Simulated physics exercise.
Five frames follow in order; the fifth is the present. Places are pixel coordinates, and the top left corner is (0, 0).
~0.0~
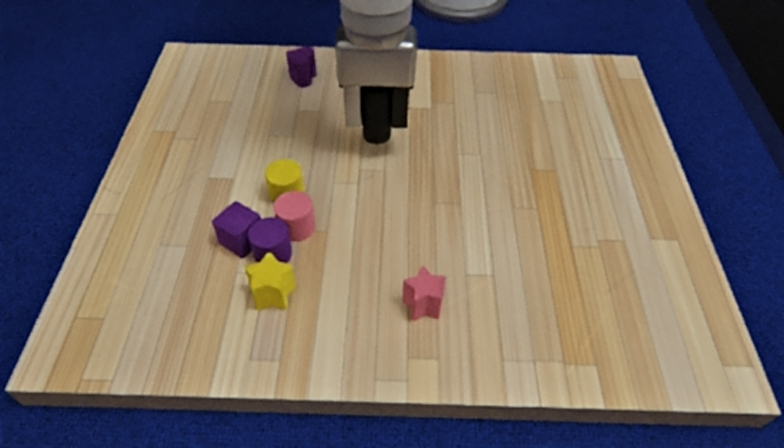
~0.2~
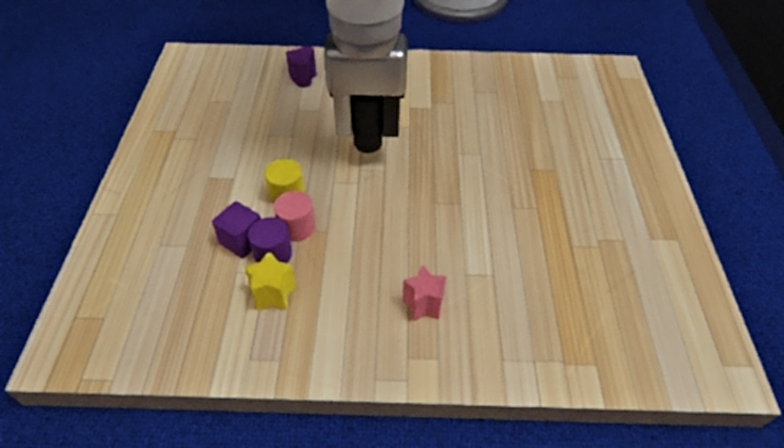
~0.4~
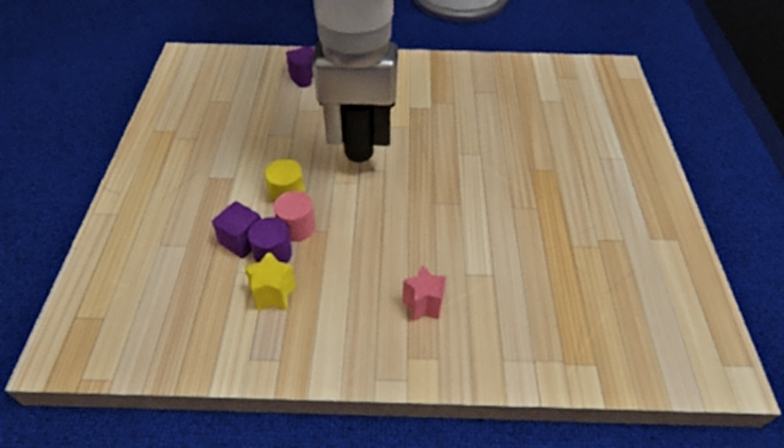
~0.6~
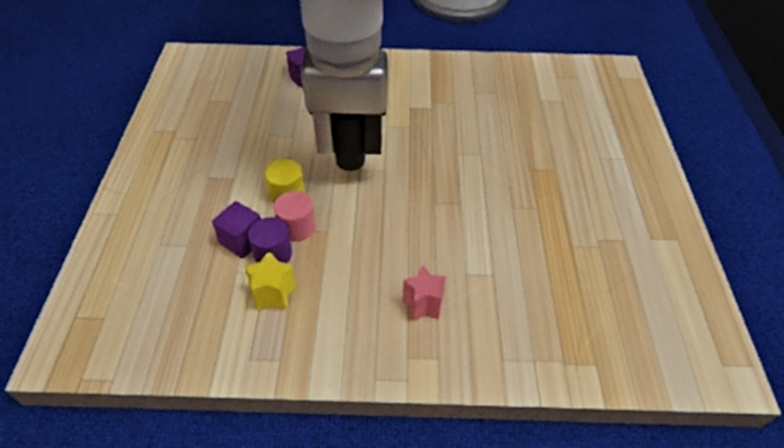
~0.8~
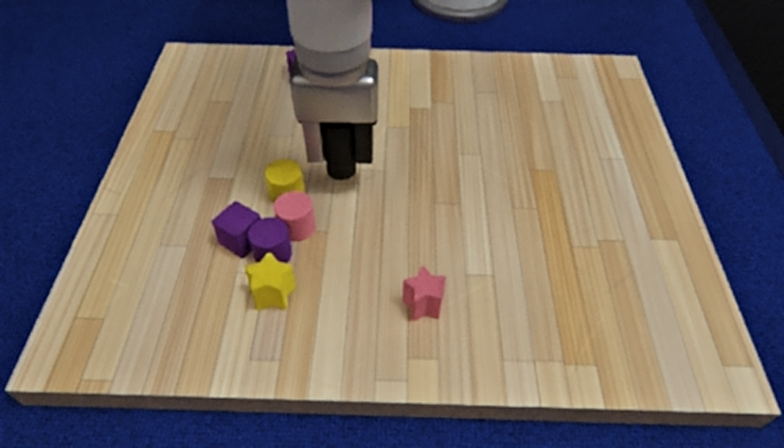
On a wooden board over blue fabric, a robotic arm moves slightly down and left near yellow, pink and purple blocks.
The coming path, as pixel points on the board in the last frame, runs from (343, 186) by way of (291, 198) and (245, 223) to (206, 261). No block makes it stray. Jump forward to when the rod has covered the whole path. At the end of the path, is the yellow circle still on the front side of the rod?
My answer is no.
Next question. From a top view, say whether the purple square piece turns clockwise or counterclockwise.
Looking down: Anticlockwise.
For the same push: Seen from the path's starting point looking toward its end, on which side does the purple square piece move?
To the left.
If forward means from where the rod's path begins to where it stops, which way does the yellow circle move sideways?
Facing from start to end, it will go to the right.
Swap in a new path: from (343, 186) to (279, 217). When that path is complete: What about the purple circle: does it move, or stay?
Gets moved.
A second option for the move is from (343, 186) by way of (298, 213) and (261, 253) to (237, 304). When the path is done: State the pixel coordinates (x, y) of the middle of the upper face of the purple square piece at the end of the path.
For the centre of its top, I'd go with (217, 232).
On the path given first. One third of the way, rod at (289, 183); yellow circle at (253, 176).
Two thirds of the way, rod at (240, 208); purple square piece at (226, 226), turned 25° anticlockwise; yellow circle at (215, 184).
At the end, rod at (200, 247); purple square piece at (204, 266), turned 65° anticlockwise; yellow circle at (215, 184); pink circle not moved.
